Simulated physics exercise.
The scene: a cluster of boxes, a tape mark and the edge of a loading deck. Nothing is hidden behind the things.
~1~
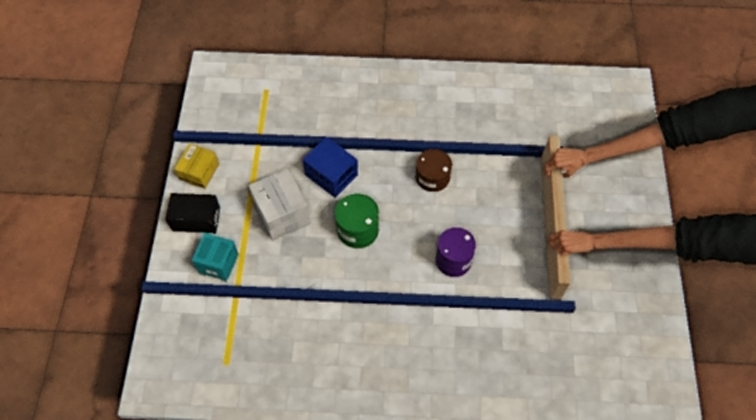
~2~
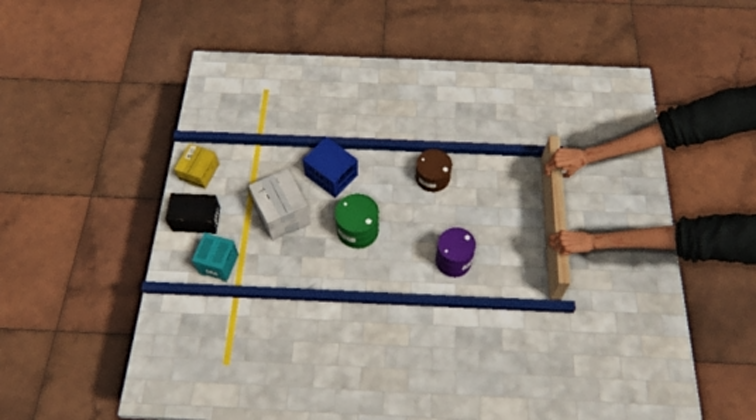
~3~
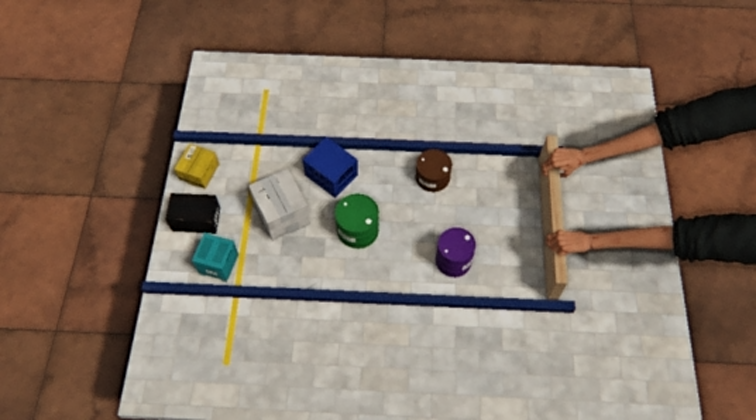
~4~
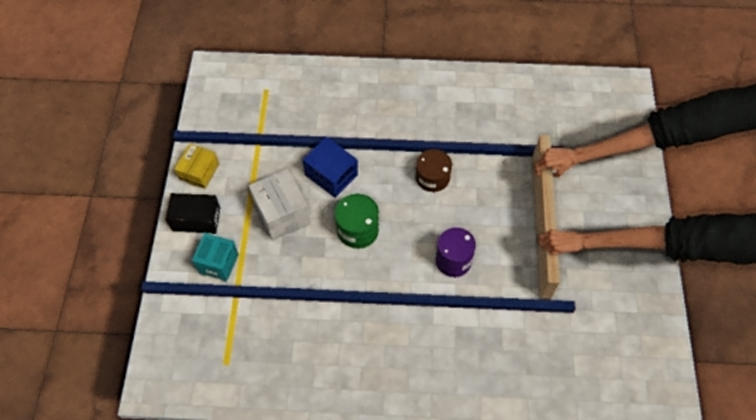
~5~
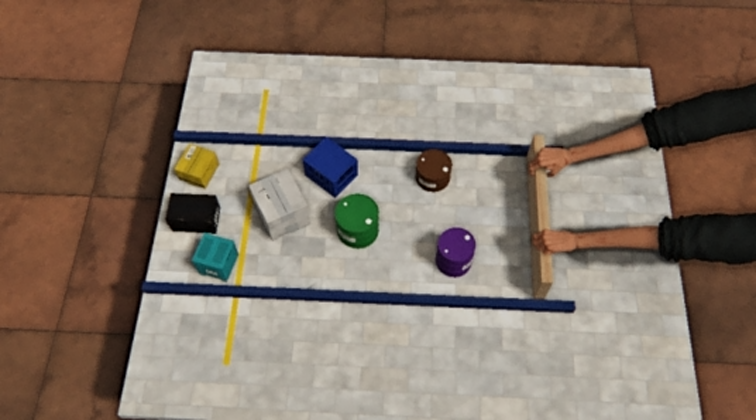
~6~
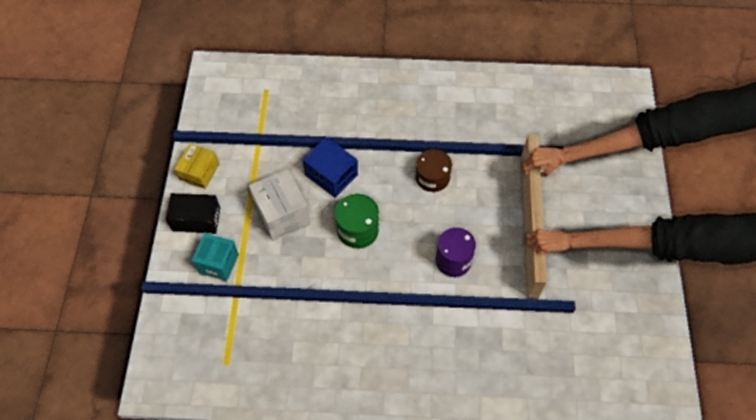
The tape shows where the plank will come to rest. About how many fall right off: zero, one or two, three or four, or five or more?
As it turns out, the number that fall off is one or two.
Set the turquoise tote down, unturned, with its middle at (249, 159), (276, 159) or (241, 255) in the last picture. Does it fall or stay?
In that order, it is lost; falls; holds on.
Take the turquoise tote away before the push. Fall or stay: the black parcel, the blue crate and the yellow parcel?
The black parcel goes over; the blue crate does not fall; the yellow parcel falls.
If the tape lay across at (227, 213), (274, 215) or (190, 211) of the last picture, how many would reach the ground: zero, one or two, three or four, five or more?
For each place: One or two; zero; at least five.
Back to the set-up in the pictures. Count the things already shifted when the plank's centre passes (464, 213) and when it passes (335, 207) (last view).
First 1, then 5.
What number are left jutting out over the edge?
Overhanging: 0.
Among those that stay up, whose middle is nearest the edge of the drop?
It is the white parcel.
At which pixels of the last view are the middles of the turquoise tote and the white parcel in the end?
The turquoise tote stops around (187, 260); the white parcel around (183, 201).
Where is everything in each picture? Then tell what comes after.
Yellow parcel (197, 166); black parcel (194, 213); turquoise tote (216, 258); plank (555, 216); tape (248, 214), in the first frame.
Black parcel (194, 213); green canister (358, 221), in the second frame.
Turquoise tote (216, 258); plank (552, 216), in the third frame.
Yellow parcel (197, 166); brown canister (434, 171), in the fourth frame.
Black parcel (194, 213); white parcel (280, 205), in the fifth frame.
Yellow parcel (197, 166); black parcel (194, 213); turquoise tote (216, 258); plank (533, 215); tape (248, 214), in the sixth frame.
Early on, none off yet; yellow parcel at rest near (197, 166); black parcel at rest near (194, 213); turquoise tote at rest near (216, 258).
Finally, the number that fall off is one or two; lost, black parcel and yellow parcel.
